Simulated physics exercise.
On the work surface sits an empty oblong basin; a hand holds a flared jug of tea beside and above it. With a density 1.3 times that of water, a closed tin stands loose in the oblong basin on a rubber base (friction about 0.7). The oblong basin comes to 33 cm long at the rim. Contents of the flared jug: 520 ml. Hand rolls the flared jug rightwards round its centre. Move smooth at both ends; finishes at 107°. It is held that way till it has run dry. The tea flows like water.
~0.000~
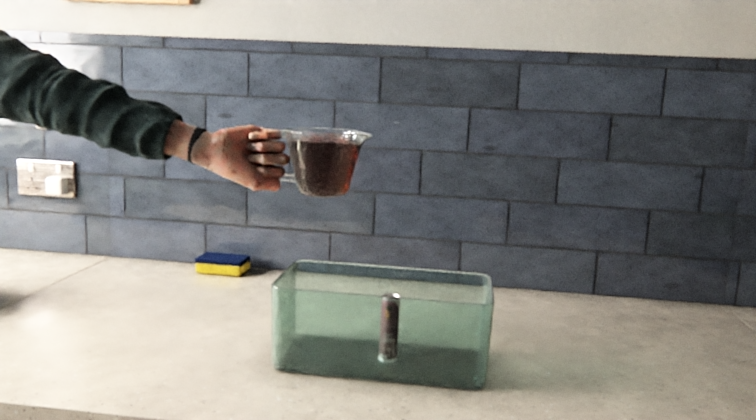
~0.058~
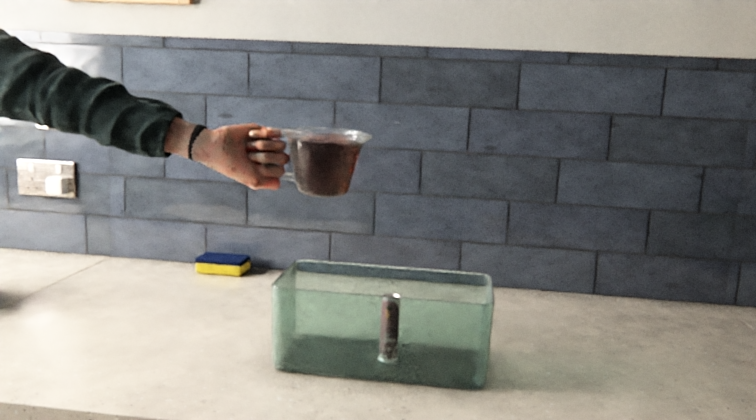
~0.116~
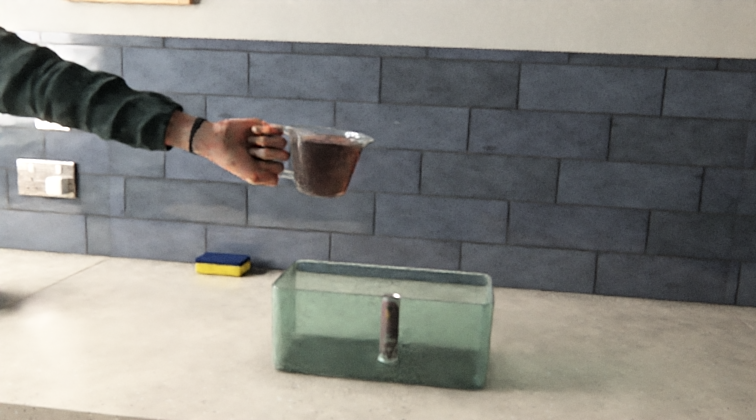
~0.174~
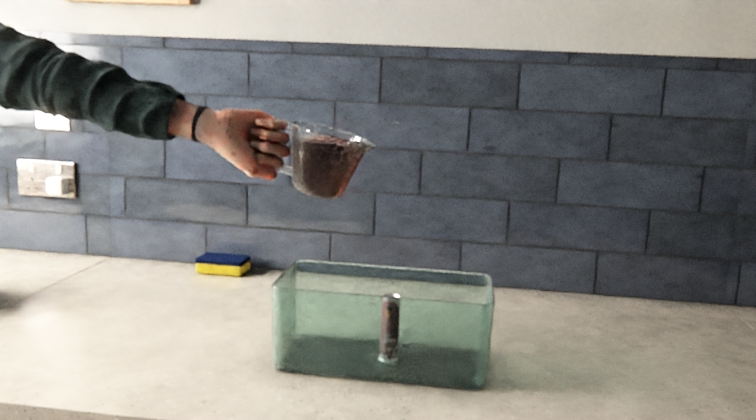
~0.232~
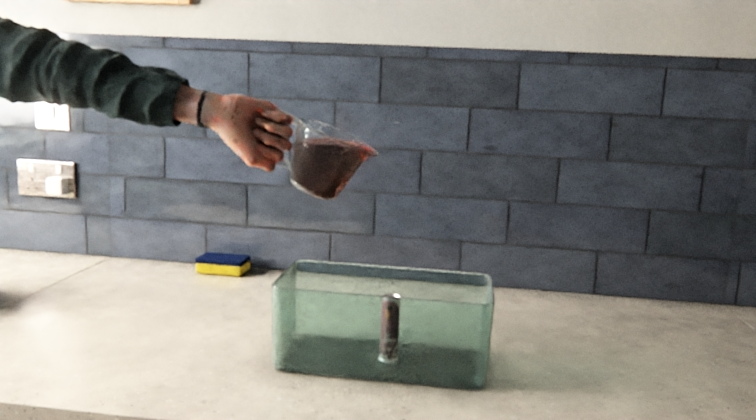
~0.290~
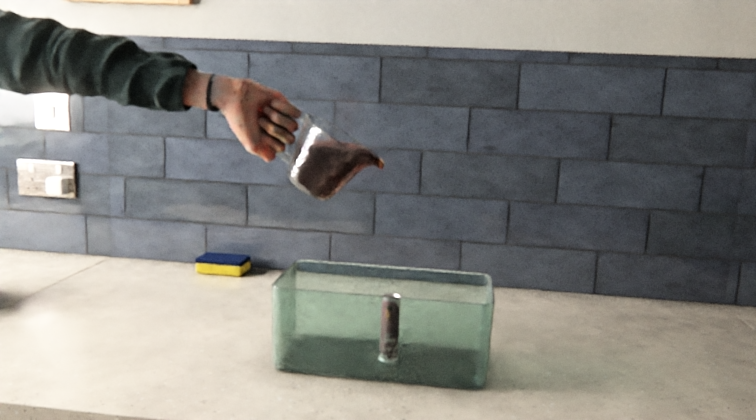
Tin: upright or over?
Upright.
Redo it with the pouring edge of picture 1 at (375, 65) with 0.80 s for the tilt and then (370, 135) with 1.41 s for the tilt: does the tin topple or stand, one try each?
Try 1: Still standing; try 2: Still standing.
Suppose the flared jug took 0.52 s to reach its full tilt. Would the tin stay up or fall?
In that case the tin stays vertical.
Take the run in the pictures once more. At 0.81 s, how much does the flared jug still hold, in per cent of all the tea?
Close to 2 percent of the total.
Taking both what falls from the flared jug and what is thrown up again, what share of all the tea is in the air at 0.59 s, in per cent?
Roughly 36 percent.
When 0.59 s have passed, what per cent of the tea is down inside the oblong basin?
Roughly 28 percent.
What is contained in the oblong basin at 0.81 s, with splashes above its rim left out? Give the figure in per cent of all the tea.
Close to 90 in a hundred.
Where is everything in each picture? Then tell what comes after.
In the first frame, it leans 0°; its right rim is at (372, 135); the tea meets the walls at (291, 139) and (360, 143); the oblong basin's rim runs from (284, 274) to (492, 290); the tin's top is at (391, 299).
In the second frame, it leans 1°; its right rim is at (373, 136); the tea meets the walls at (292, 138) and (361, 143).
In the third frame, it leans 5°; its right rim is at (375, 140); the tea meets the walls at (294, 137) and (363, 145).
In the fourth frame, it leans 12°; its right rim is at (377, 146); the tea meets the walls at (296, 138) and (367, 146).
In the fifth frame, it leans 21°; its right rim is at (379, 154); the tea meets the walls at (299, 141) and (373, 149).
In the sixth frame, it leans 31°; its right rim is at (379, 164); the tea meets the walls at (299, 144) and (376, 158); 3 per cent is over the edge.
By 0.59 s the tilt is 90° and 36 per cent is still to pour; the tin stands where it began.
By 0.81 s the tilt is 107° and 2 per cent is still to pour; the tin stands where it began.
By 1.05 s the tilt is 107° and 0 per cent is still to pour; the tin stands where it began.
By 1.30 s the tilt is 107° and 0 per cent is still to pour; the tin stands where it began.
At rest the tin stands where it began.
